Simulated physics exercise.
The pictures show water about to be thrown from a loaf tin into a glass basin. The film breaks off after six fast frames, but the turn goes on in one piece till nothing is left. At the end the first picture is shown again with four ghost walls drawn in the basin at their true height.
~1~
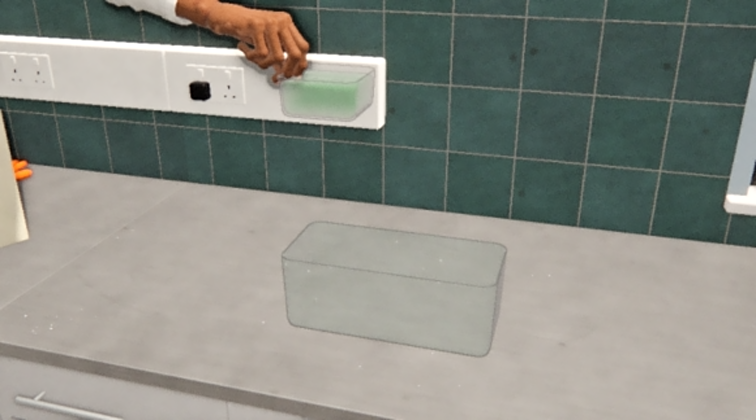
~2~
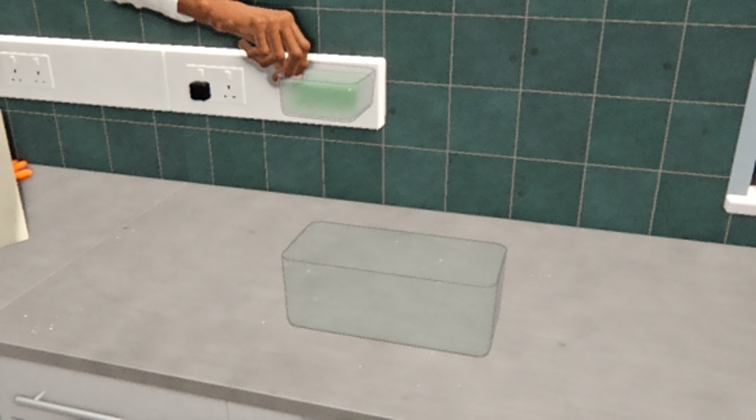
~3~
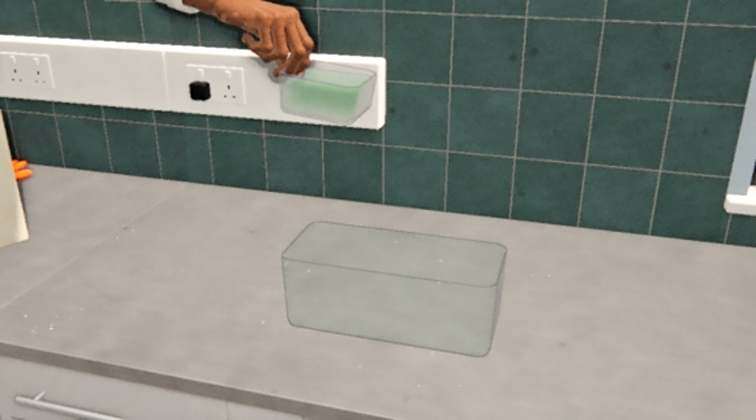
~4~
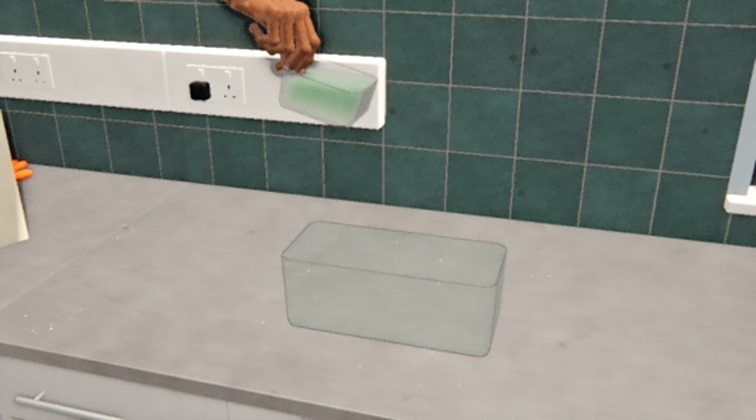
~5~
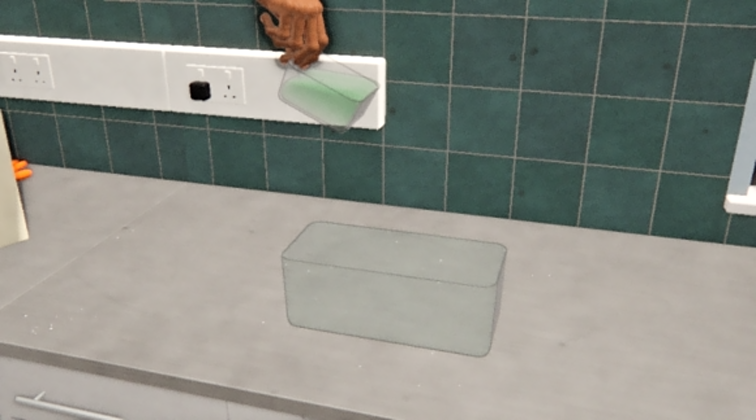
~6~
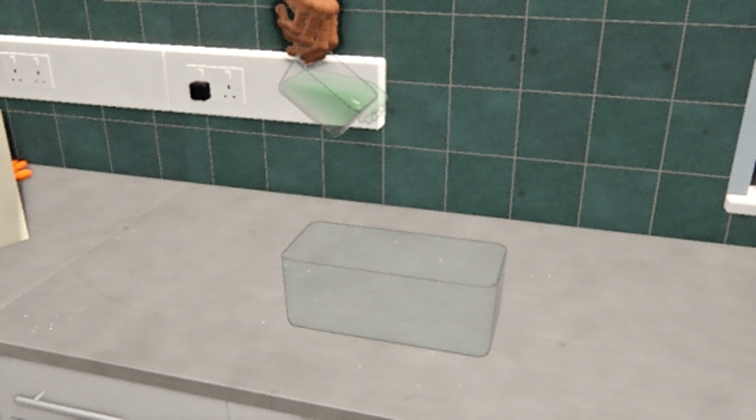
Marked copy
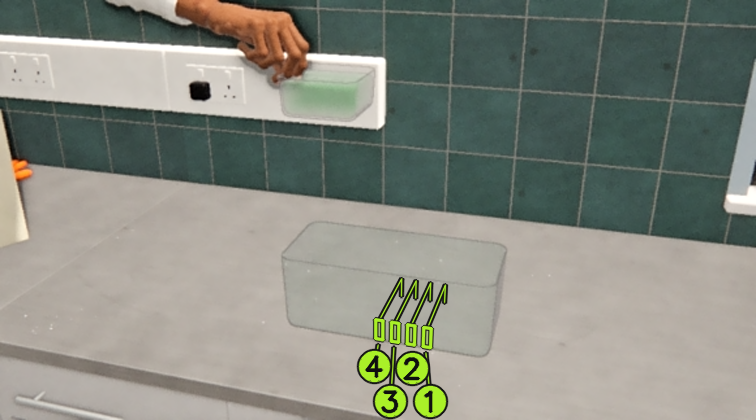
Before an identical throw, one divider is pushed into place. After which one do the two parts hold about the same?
Use position 2.
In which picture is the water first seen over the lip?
Picture 5.
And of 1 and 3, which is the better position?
Here it is position 3.
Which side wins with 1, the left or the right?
More ends on the left.
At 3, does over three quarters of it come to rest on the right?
No.
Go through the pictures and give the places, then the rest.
Upright, lip at (365, 74); basin from (288, 322) to (490, 355); nothing has left yet.
Upright, lip at (366, 76); nothing has left yet.
Tipped about 7°, lip at (367, 79); nothing has left yet.
Tipped about 15°, lip at (369, 85); nothing has left yet.
Tipped about 25°, lip at (369, 93); water is over the lip, down to (369, 93).
Tipped about 37°, lip at (369, 102); water is over the lip, down to (377, 118).
On the marked copy, 1 at (425, 352); 2 at (409, 350); 3 at (393, 347); 4 at (378, 344).
With 1, about 79 % ends left of the wall and 16 % right of it; 5 % is lost outside.
With 2, about 47 % ends left of the wall and 49 % right of it; 5 % is lost outside.
With 3, about 28 % ends left of the wall and 67 % right of it; 5 % is lost outside.
With 4, about 22 % ends left of the wall and 72 % right of it; 5 % is lost outside.
